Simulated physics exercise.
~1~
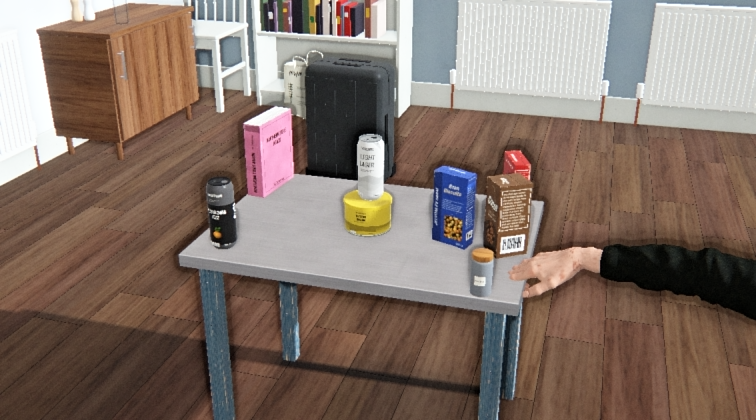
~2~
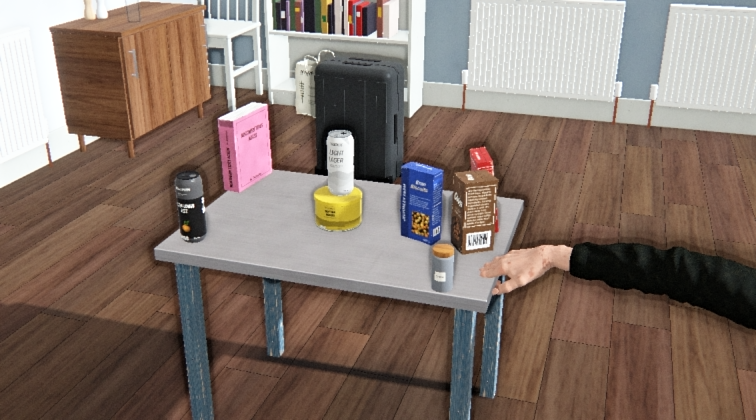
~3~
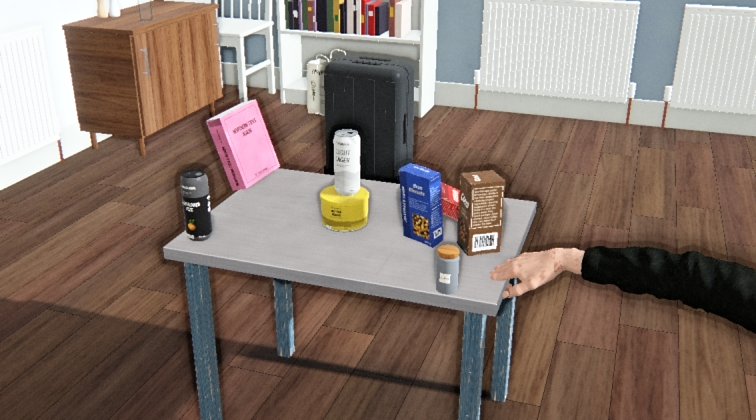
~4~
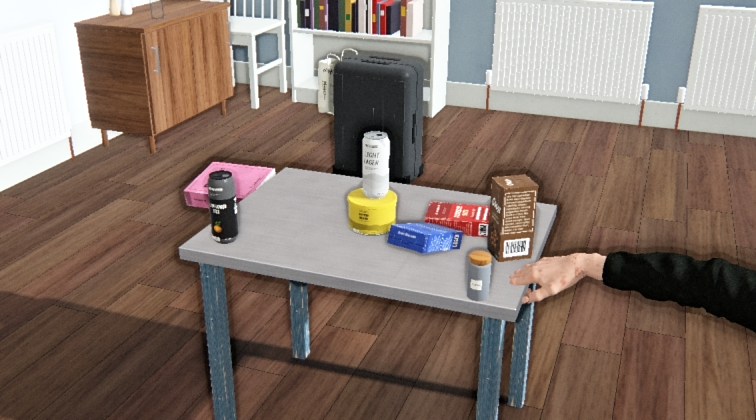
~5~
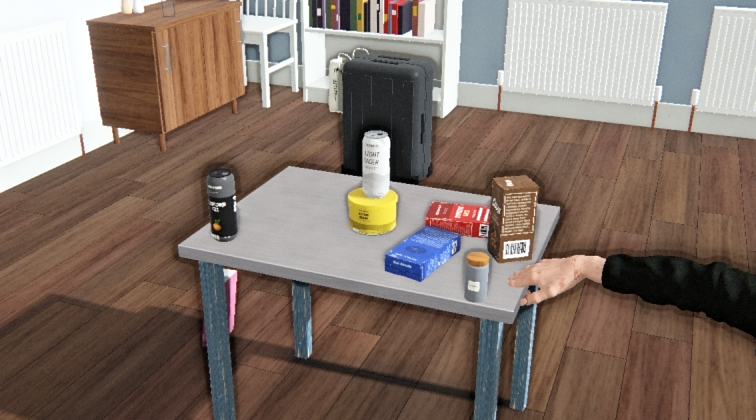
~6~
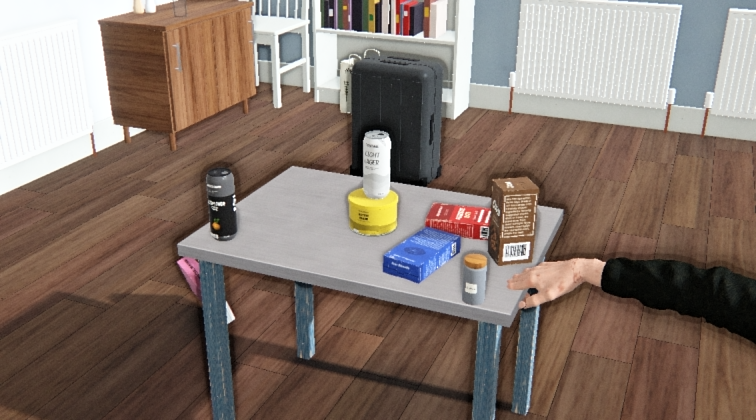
In a room, a jolted table tips two packets over and drops a pink book.
